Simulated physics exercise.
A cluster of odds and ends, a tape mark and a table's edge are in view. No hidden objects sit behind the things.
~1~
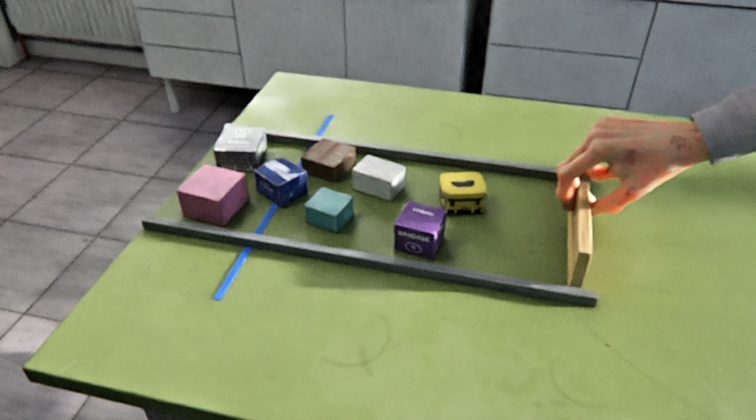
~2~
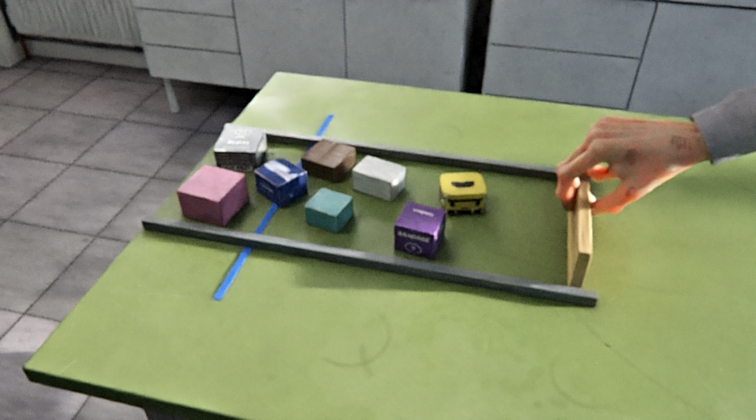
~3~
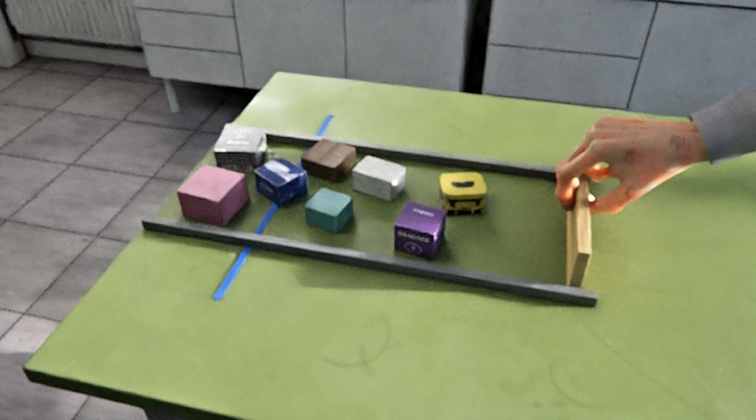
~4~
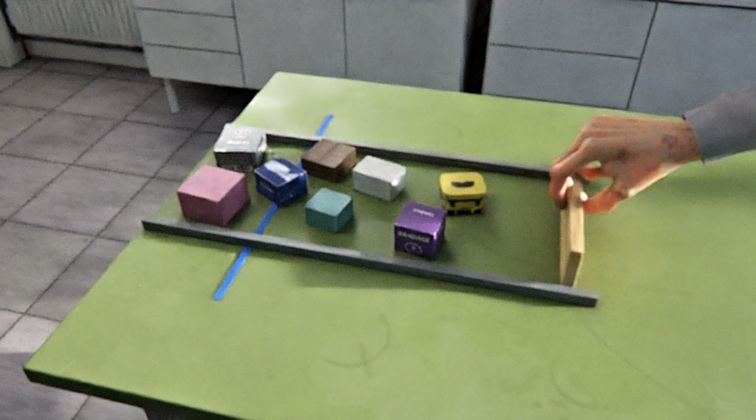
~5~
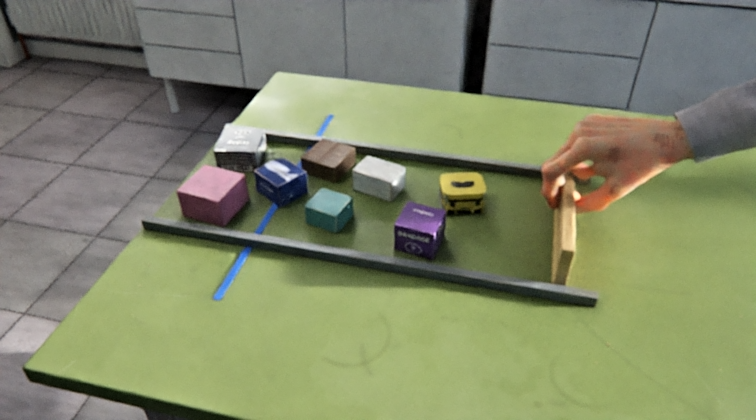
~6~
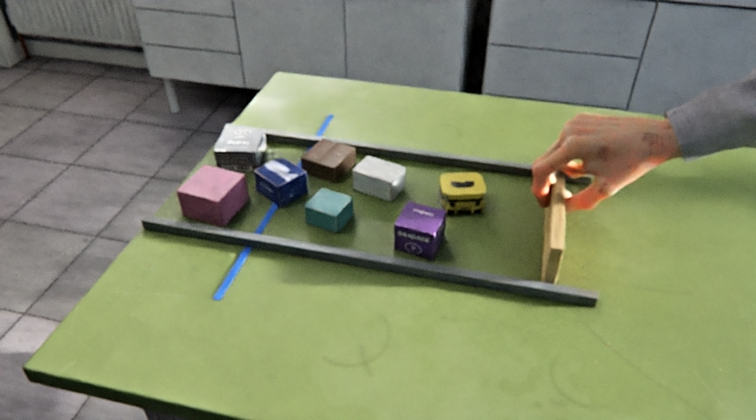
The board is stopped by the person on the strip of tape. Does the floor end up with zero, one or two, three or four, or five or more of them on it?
Gone: Not a single one.
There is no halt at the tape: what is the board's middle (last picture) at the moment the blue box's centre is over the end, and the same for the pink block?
The blue box puts it at (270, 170), the pink block at (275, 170).
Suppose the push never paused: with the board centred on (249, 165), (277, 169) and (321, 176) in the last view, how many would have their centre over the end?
Place by place: 3, 1 and 0.
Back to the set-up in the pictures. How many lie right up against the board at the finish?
At rest, 2 are in contact.
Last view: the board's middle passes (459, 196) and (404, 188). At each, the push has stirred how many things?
At the first point the count is 1, at the second it's 4.
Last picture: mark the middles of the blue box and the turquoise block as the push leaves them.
Final spots - blue box (195, 173), turquoise block (220, 193).
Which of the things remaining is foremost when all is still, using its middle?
It's the grey box.
A little later, none off yet; grey box at rest near (241, 149); pink block at rest near (214, 195); blue box at rest near (281, 182).
When it is over, the number that fall off is zero.
